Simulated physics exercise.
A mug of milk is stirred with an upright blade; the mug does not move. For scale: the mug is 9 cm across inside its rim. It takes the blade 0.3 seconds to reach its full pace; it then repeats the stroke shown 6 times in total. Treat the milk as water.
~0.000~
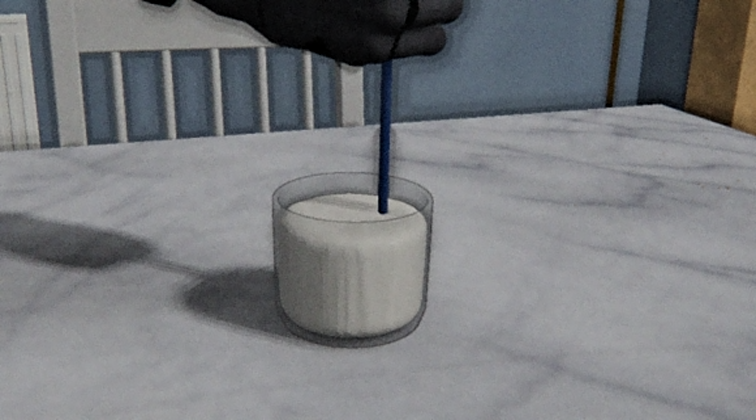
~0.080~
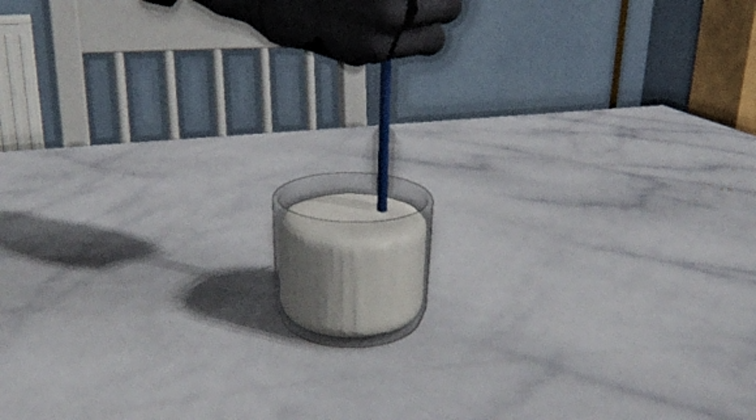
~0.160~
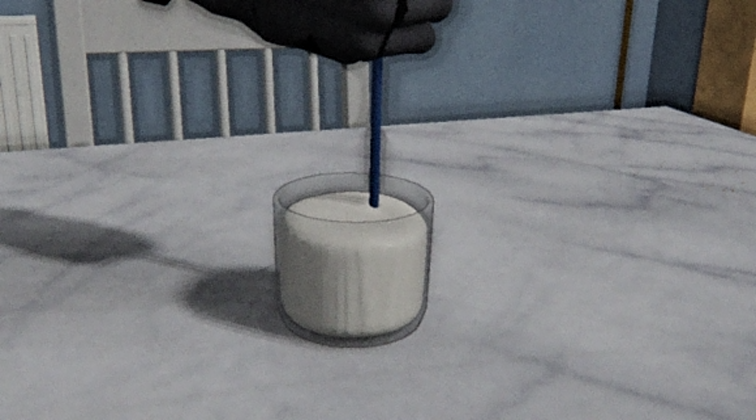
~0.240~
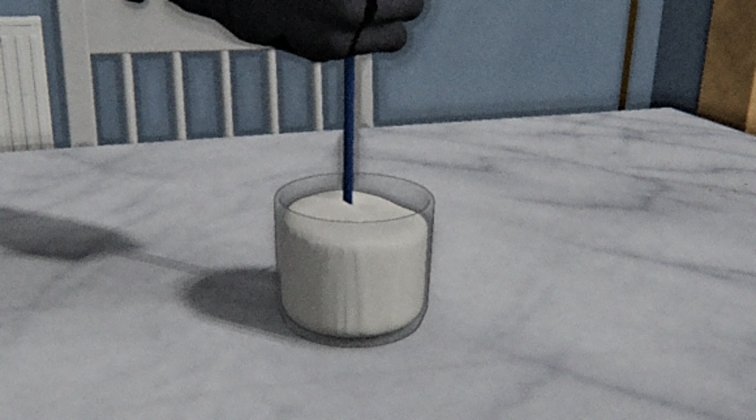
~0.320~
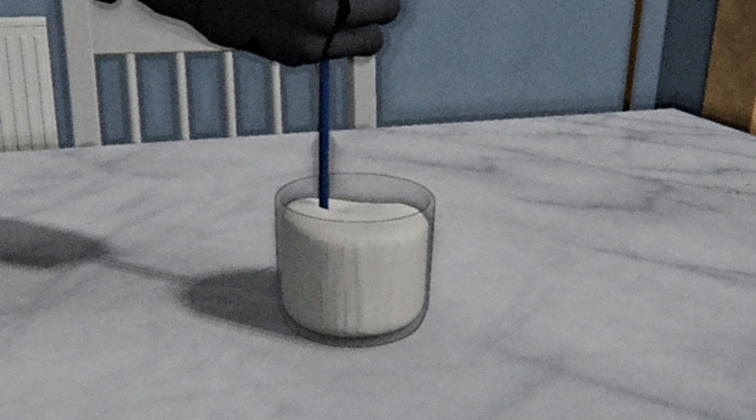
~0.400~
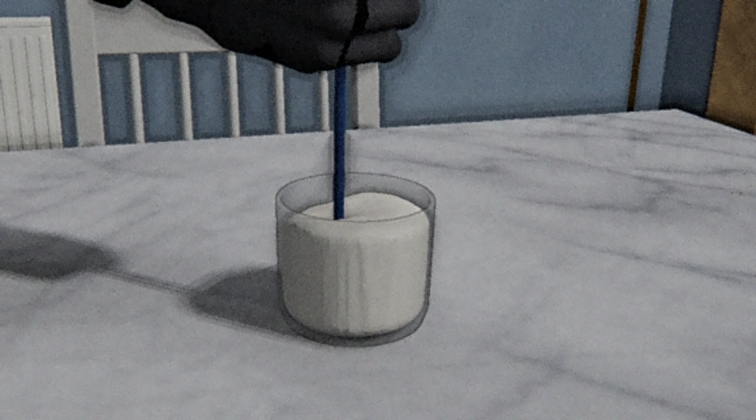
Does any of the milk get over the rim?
It is left with its full contents.
By 1.00 s 0 ml is over the rim.
By 1.60 s 0 ml is over the rim.
By 2.20 s 0 ml is over the rim.
By 2.80 s 0 ml is over the rim.
At rest 0 ml is over the rim.
